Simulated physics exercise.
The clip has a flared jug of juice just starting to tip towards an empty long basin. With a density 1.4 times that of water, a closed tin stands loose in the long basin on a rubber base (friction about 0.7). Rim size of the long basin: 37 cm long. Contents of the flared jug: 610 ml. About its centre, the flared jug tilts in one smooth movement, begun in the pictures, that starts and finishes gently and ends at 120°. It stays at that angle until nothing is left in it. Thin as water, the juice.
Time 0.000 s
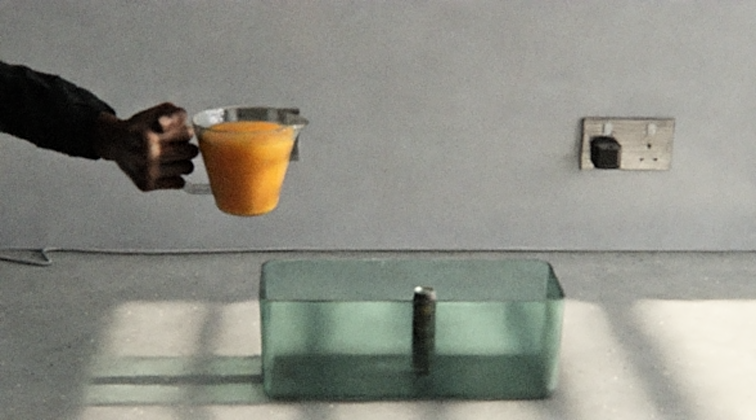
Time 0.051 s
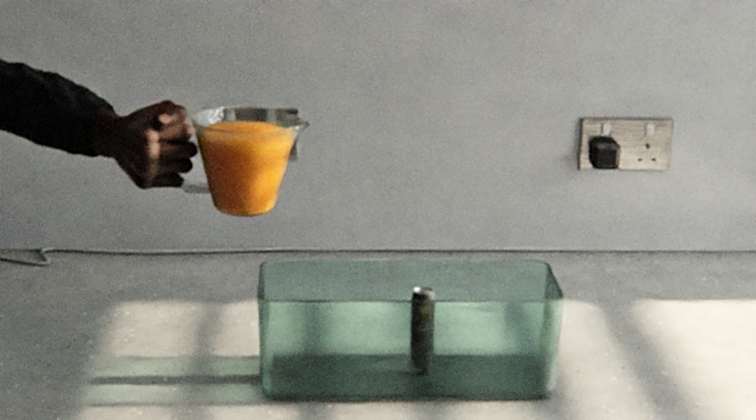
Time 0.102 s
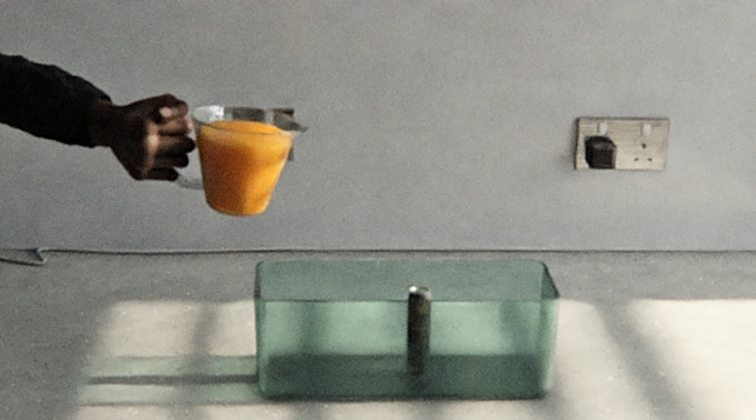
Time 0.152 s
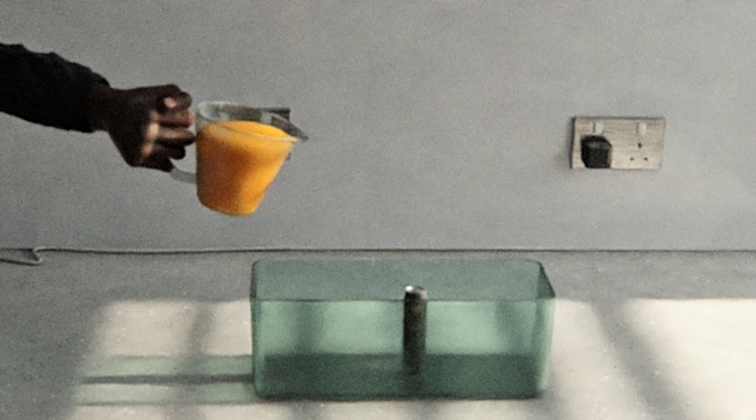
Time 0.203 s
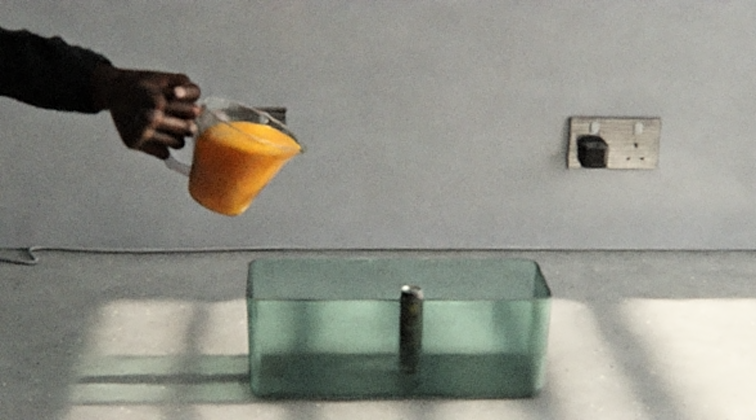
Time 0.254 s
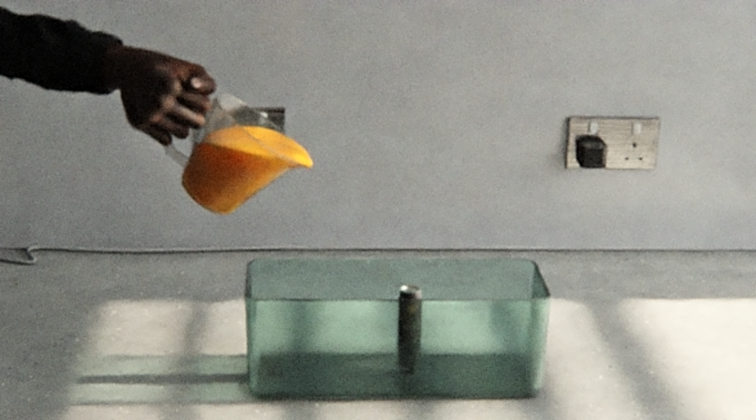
A hand steadily tilts a jug of orange juice rightward above a green basin.
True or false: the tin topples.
False.
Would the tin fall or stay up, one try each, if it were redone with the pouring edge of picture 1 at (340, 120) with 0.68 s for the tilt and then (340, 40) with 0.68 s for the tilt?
First it tips over; then it tips over.
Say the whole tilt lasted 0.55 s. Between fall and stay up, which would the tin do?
Outcome - the tin remains standing.
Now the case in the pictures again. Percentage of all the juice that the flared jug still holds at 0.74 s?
Remaining share: Approx. 0 %.
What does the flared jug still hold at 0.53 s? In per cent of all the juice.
At that time about 28 in a hundred parts are still held.
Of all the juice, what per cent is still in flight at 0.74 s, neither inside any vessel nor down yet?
Estimate: About 3 in a hundred.
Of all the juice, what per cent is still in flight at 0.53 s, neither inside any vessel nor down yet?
About 28 per cent.
By 0.53 s the tilt is 107° and 27 per cent is still to pour; the tin stands where it began.
By 0.74 s the tilt is 120° and 0 per cent is still to pour; the tin stands where it began.
By 0.95 s the tilt is 120° and 0 per cent is still to pour; the tin stands where it began.
By 1.18 s the tilt is 120° and 0 per cent is still to pour; the tin stands where it began.
At rest the tin stands where it began.
